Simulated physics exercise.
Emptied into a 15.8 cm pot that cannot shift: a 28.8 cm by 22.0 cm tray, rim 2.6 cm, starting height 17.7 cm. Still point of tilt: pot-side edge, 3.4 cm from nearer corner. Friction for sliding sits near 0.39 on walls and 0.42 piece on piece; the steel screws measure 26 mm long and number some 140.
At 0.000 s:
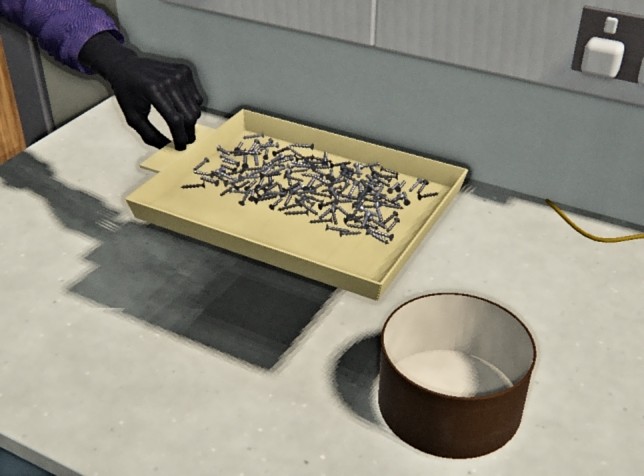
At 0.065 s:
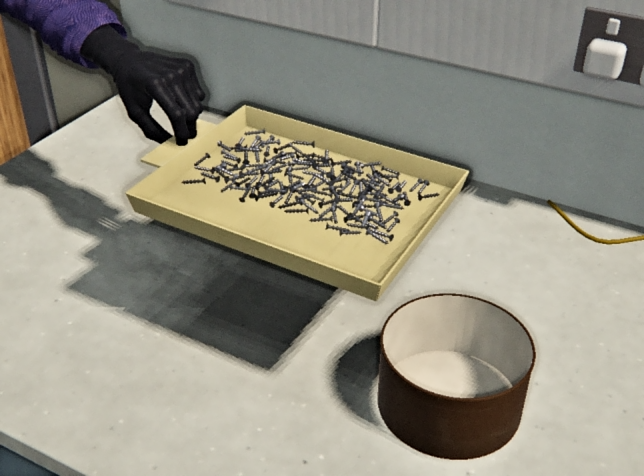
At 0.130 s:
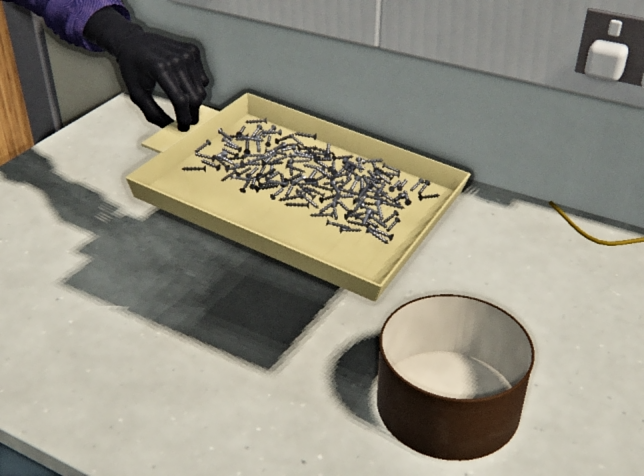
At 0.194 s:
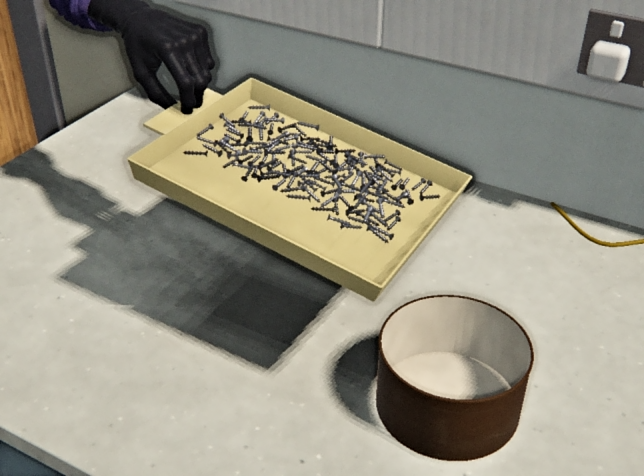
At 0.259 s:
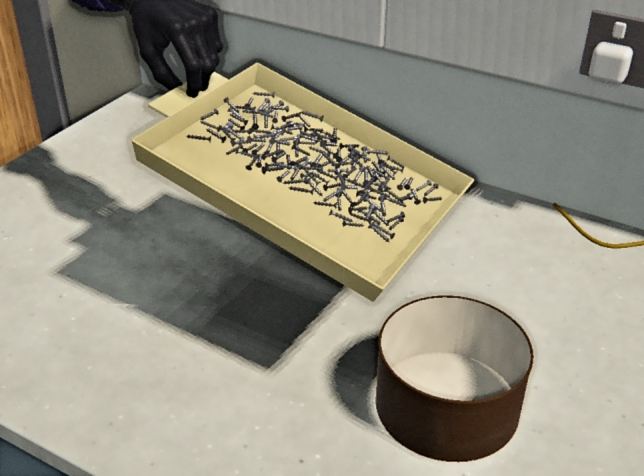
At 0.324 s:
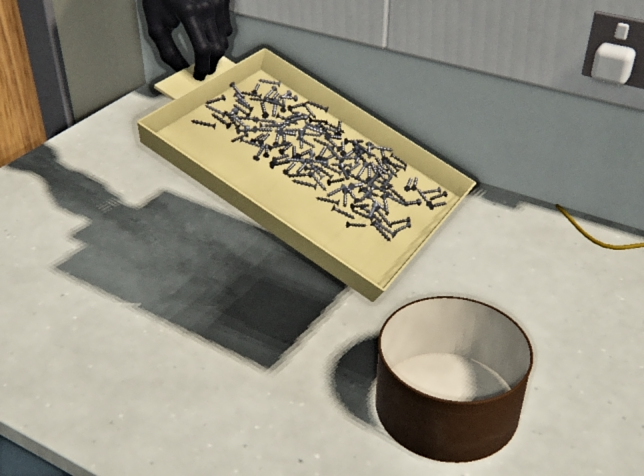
At the start, a black-gloved hand in a purple sleeve holds the tab of a pale yellow tray of steel screws, level above a counter near a brown pot. The hand then raises the tray's left end, slowly and then faster, tilting it toward the pot as the screws shift slightly right.
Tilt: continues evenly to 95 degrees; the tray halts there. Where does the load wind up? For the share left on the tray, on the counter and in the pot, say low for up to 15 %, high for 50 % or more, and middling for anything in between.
Tray - low, counter - high, pot - middling.
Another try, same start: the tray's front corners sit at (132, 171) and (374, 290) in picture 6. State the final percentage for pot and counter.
Split: Pot = 5, counter = 95.
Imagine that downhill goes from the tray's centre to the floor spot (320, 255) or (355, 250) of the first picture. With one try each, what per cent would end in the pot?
I'd put it at about 5 per cent for the first tilt and about 50 per cent for the second.
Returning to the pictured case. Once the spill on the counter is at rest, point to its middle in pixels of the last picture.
About (479, 326).
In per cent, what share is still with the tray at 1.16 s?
It works out to near 80 per cent of the load.
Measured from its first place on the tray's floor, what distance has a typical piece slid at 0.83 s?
Roughly 13 cm.
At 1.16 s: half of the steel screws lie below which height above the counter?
Median height: Approx. 18 cm.
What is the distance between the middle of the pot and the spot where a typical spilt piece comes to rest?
I'd say close to 14 centimetres.
Then, at 0.83 s, tilt 55 degrees; the tray holds 100 %, the pot 0 %.
Then, at 1.16 s, tilt 79 degrees; the tray holds 80 %, the pot 10 %.
After 1.59 s, tilt 95 degrees; the tray holds 20 %, the pot 25 %.
At rest (2.5 s), tray 0 %, counter 60 %, pot 40 %.
